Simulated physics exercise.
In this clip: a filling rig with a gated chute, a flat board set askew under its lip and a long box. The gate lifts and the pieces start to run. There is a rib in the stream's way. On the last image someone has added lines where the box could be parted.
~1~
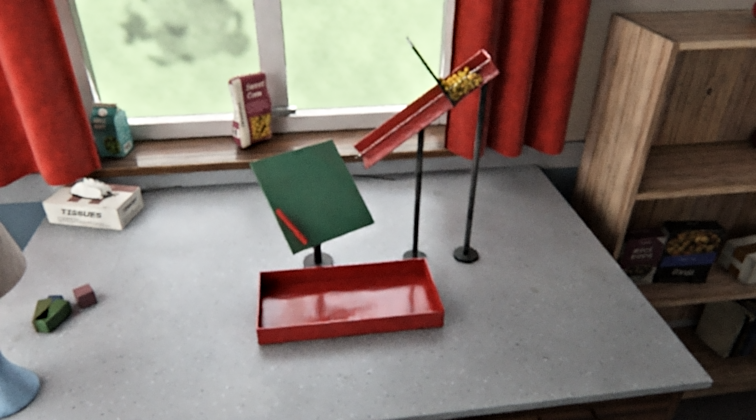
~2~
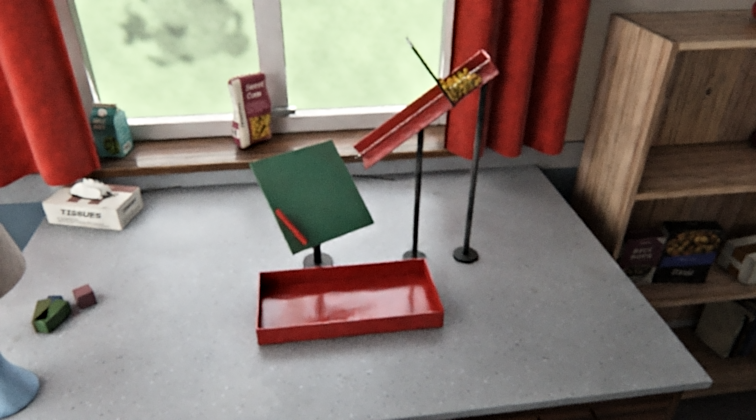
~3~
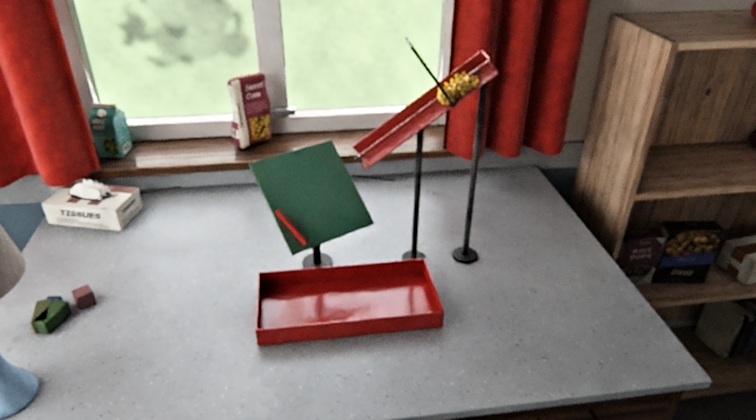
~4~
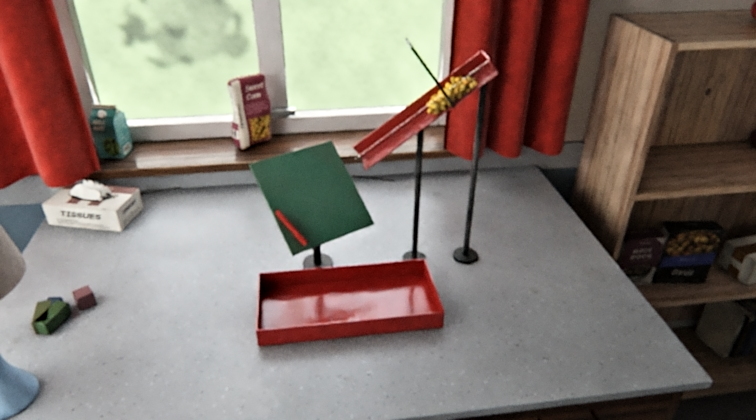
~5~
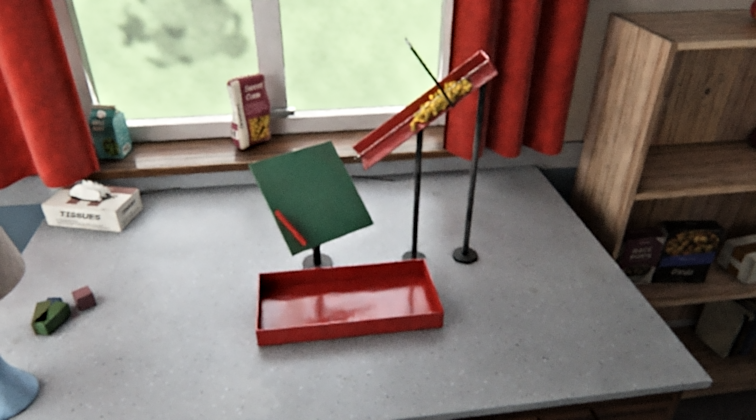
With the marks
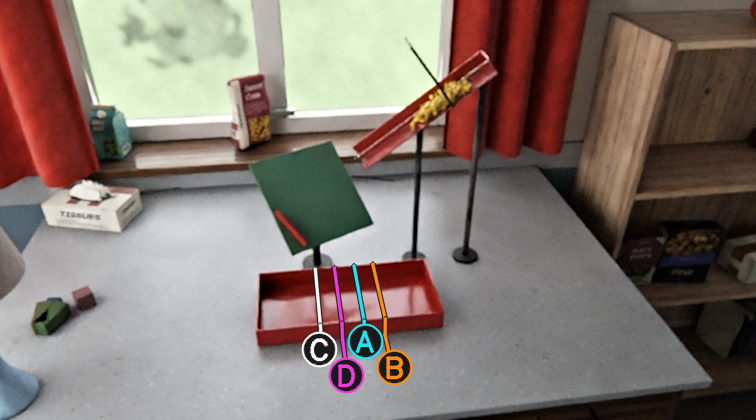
On a gray tabletop by a window, a thin gate lifted on a sloping red chute, and the yellow puffed balls behind it slid a short way down, above a tilted green board and an empty red box.
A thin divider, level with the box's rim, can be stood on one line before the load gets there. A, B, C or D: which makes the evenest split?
D is best.
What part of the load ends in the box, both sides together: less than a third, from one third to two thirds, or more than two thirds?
It is more than two thirds.
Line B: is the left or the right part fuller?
The left side.
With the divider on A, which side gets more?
More lands on the left.
On the marked copy, line A crosses the front rim at (364, 320); line B crosses the front rim at (385, 317); line C crosses the front rim at (320, 324); line D crosses the front rim at (341, 322).
Choosing A, of what is caught, most on the left of the divider, a small part on the right.
Choosing B, of what is caught, nearly all on the left of the divider, a stray few on the right.
Choosing C, of what is caught, a small part on the left of the divider, most on the right.
Choosing D, of what is caught, about half on the left of the divider, about half on the right.
